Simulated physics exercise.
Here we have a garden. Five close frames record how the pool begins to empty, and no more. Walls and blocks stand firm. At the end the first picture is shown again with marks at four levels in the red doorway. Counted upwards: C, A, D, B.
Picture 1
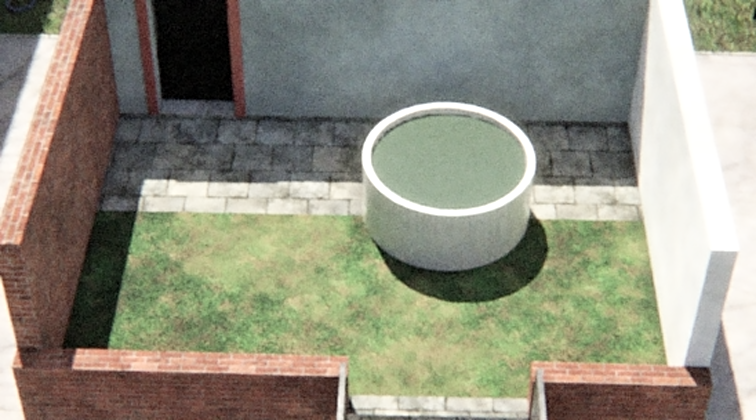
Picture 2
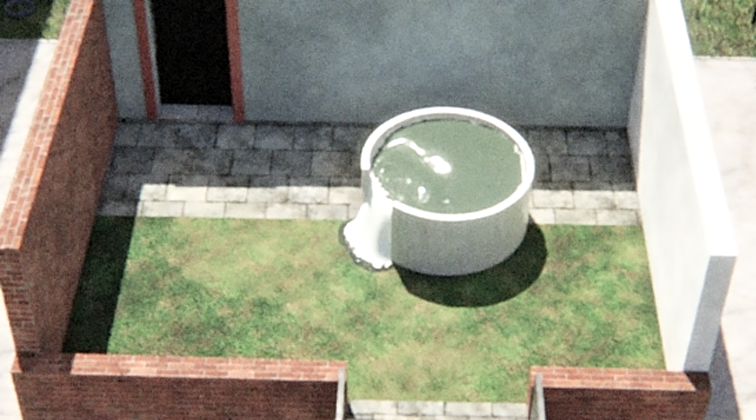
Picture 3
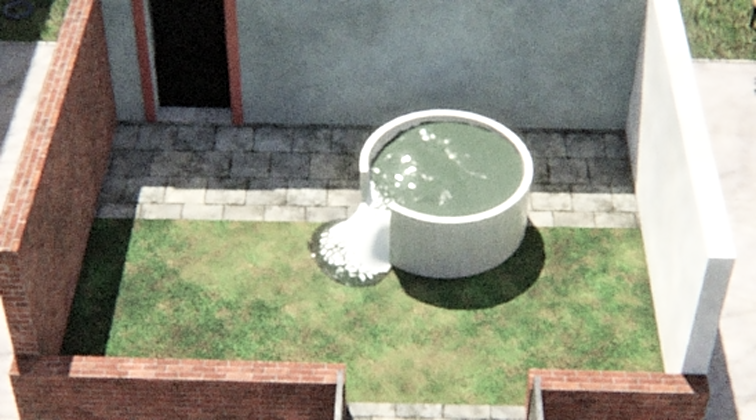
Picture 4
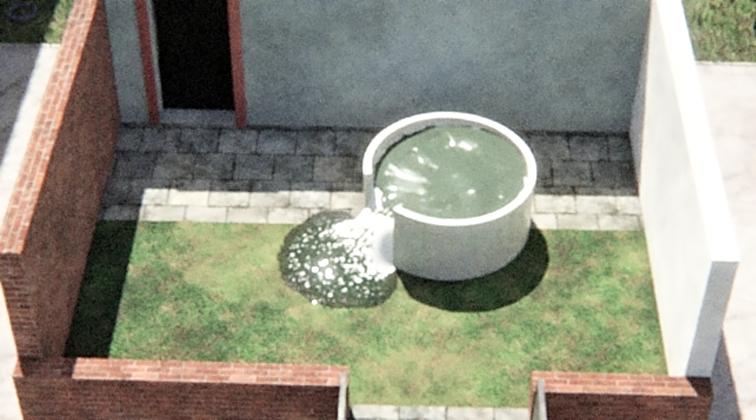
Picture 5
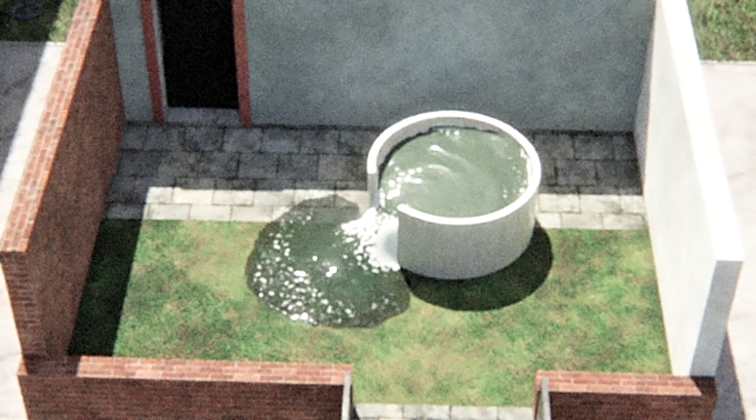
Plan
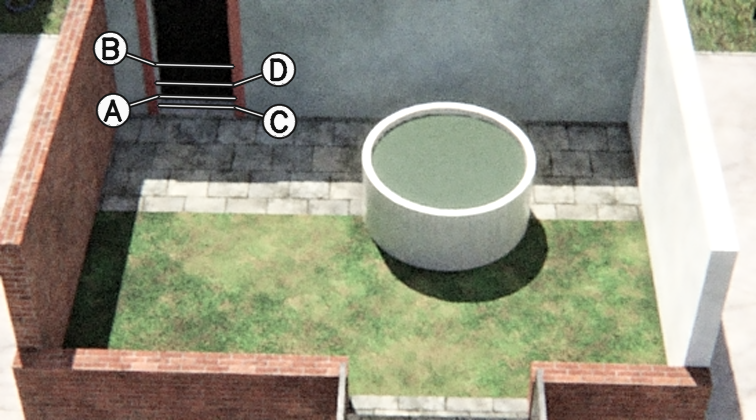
To begin with, a round white pool of still, dark green water stands in a walled garden of grass and paving. Water then bursts out through the pool's left side in a white, foaming gush, and a dark, glinting puddle widens leftward and forward across the grass as the pool's surface ripples and lowers.
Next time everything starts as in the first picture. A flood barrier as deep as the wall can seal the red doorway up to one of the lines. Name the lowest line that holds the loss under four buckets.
Height C just does it.
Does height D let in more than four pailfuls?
No, that is safe.
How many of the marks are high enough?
All four.
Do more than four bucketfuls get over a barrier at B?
No.
On the marked copy, A at (196, 97); B at (193, 65); C at (197, 106); D at (195, 84); from the bottom up C, A, D, B.
If A is chosen, nothing gets over.
If B is chosen, nothing gets over.
If C is chosen, a splash gets over, under a bucket.
If D is chosen, nothing gets over.
